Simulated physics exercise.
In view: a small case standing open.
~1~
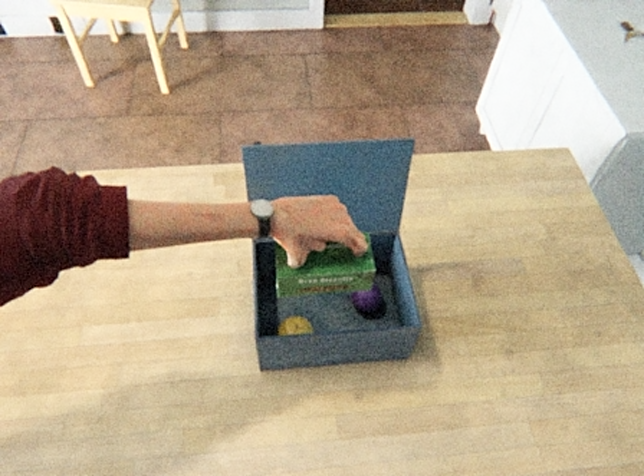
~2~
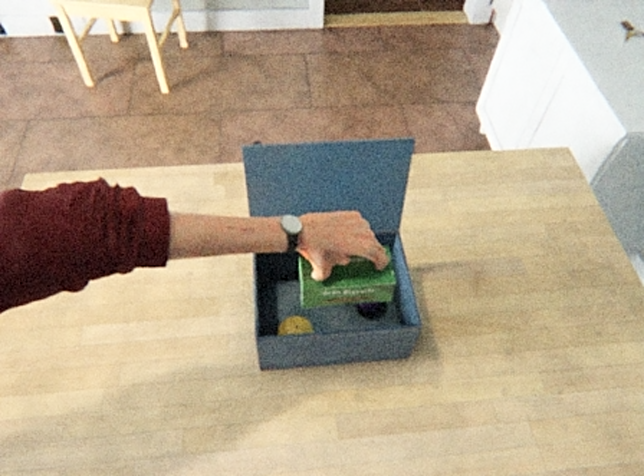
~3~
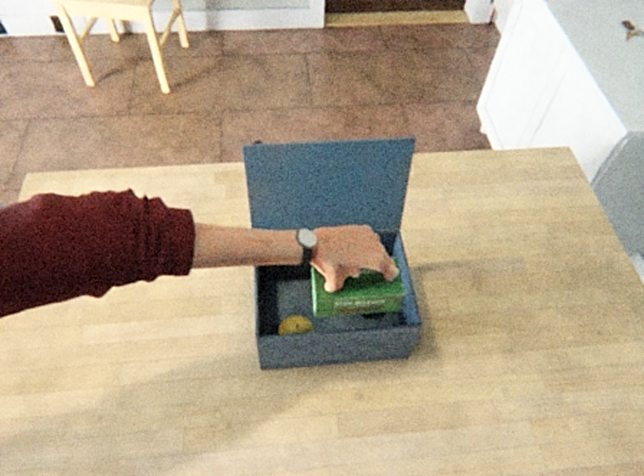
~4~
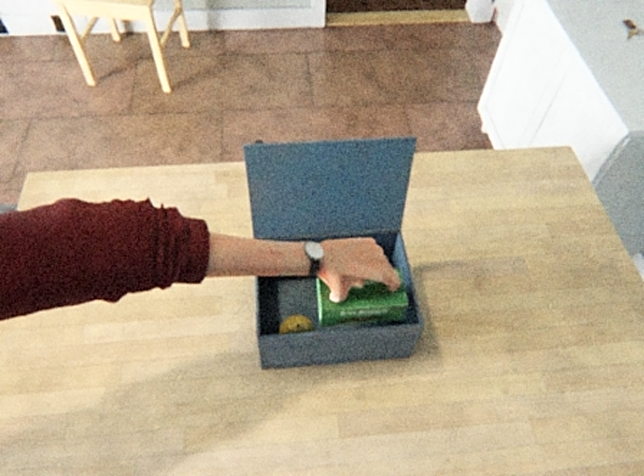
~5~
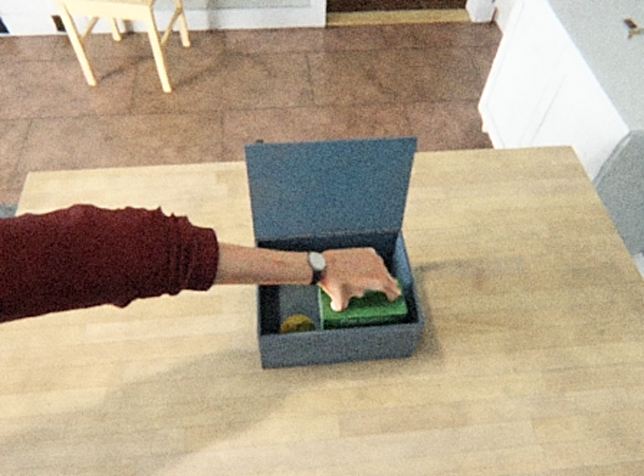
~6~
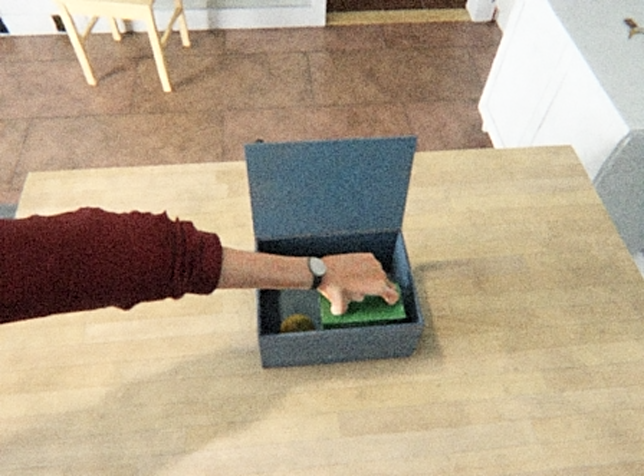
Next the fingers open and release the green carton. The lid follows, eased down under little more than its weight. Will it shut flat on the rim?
The lid closes.
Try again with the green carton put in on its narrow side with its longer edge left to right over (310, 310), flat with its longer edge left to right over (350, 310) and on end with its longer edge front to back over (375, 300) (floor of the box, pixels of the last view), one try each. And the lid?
In the first case it sits on the rim; in the second case it sits on the rim; in the third case it is held up.
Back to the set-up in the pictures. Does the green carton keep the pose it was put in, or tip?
The green carton stays as placed.
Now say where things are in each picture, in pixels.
The first picture shows coming down; green carton (323, 265).
The second picture shows coming down; green carton (346, 276).
The third picture shows coming down; green carton (357, 287).
The fourth picture shows coming down; green carton (360, 297).
The fifth picture shows coming down; green carton (361, 305).
The sixth picture shows in place under the hand; green carton (360, 310).
Then, 1.30 s after the last picture, lid 84° above the rim; green carton slid a little near (356, 332); purple lemon rolled a little.
Then, 1.80 s after the last picture, lid 33° above the rim; green carton slid a little near (356, 332); purple lemon rolled a little.
At rest, lid shut; moved from the start, green carton; the other 2 in place. Seen from the same camera at the end, green carton near (356, 332).
